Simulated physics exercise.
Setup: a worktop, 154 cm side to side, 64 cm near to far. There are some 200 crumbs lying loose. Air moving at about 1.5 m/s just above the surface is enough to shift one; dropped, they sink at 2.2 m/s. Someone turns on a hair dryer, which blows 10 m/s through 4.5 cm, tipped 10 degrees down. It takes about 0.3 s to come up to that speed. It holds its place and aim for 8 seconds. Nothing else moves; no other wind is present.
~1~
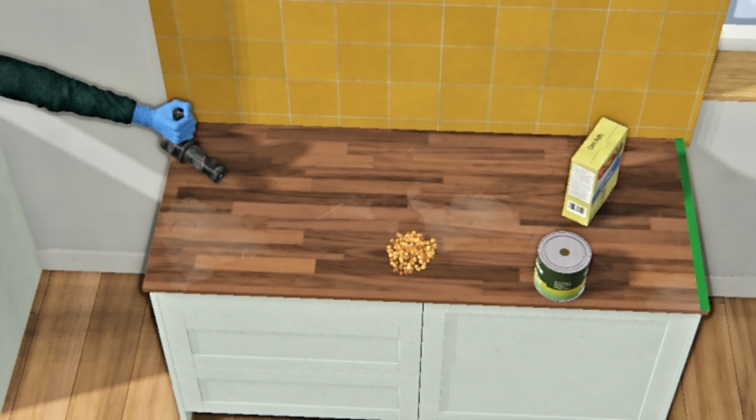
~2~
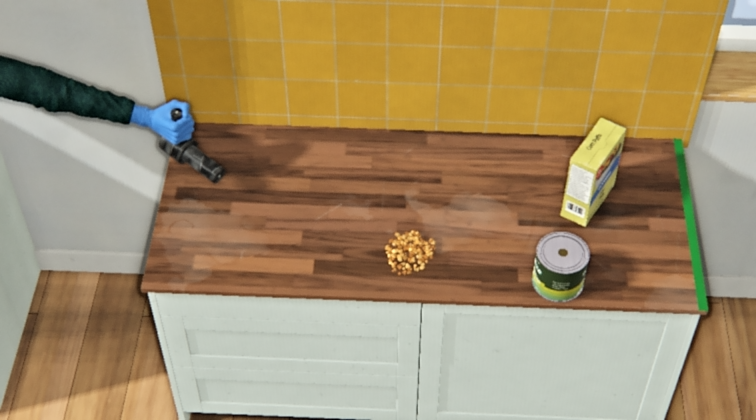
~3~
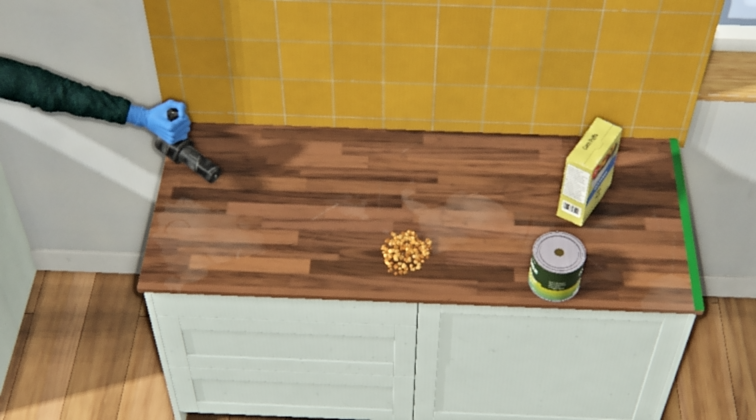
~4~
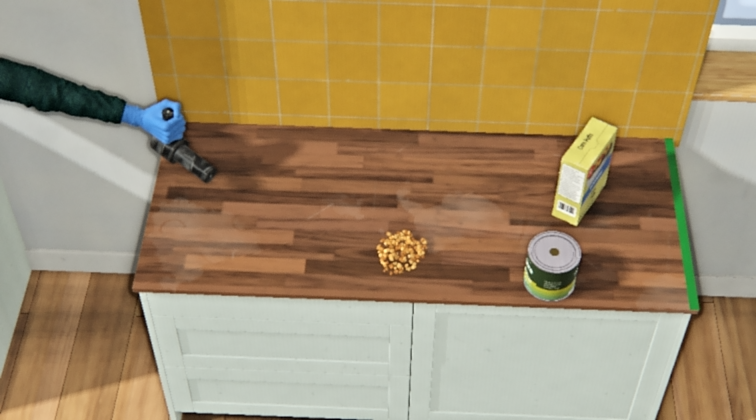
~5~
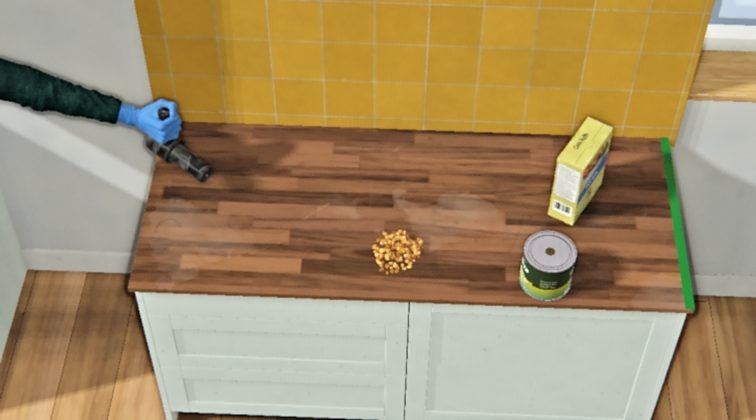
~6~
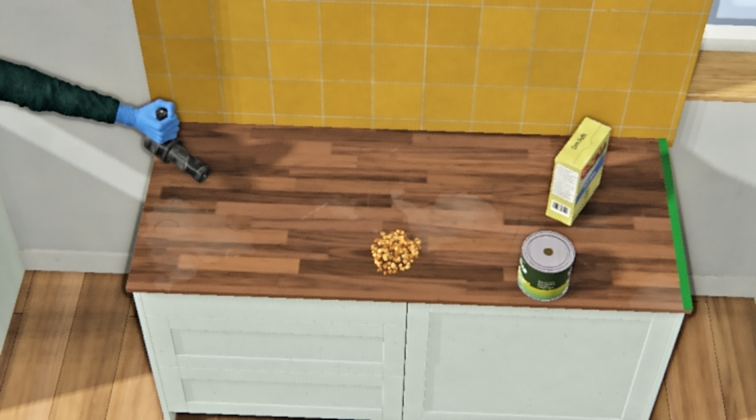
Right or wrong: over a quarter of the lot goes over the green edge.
Wrong.
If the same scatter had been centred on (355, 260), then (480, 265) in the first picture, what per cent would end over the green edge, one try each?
Roughly 0 %, then 0 %.
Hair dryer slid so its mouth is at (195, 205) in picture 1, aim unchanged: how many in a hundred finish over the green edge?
Outcome: Some 0 in a hundred.
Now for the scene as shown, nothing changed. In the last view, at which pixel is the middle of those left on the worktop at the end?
Roughly at (512, 275).
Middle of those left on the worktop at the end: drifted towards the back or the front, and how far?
Drift: Forward direction, about 5 cm.
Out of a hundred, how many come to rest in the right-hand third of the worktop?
Something close to 50 % ends up there.
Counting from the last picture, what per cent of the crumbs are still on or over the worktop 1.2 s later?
I'd put it near 70 per cent.
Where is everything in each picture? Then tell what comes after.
In the first picture, the middle of the crumbs is near (411, 250), none has stirred yet and the mouth of the hair dryer is at (221, 176).
In the second picture, the middle of the crumbs is near (409, 248), none has stirred yet and the green edge is centred on (694, 220).
In the third picture, the middle of the crumbs is near (405, 248), none has stirred yet, the top of a tin is at (559, 252) and the top of a carton is at (595, 143).
In the fourth picture, the middle of the crumbs is near (401, 247) and none has stirred yet.
In the fifth picture, the middle of the crumbs is near (397, 247) and none has stirred yet.
In the sixth picture, the middle of the crumbs is near (395, 247) and none has stirred yet.
Then, 1.2 s after the last picture, 0 % are over the green edge; the middle of those still in play is near (511, 278); 48 % have settled or left.
Then, 2.2 s after the last picture, 0 % are over the green edge; the middle of those still in play is near (512, 275); 54 % have settled or left.
Then, 4.1 s after the last picture, 0 % are over the green edge; the middle of those still in play is near (512, 275); 60 % have settled or left.
Then, 7.7 s after the last picture, at the end, 0 % are over the green edge; the middle of those still in play is near (512, 275).
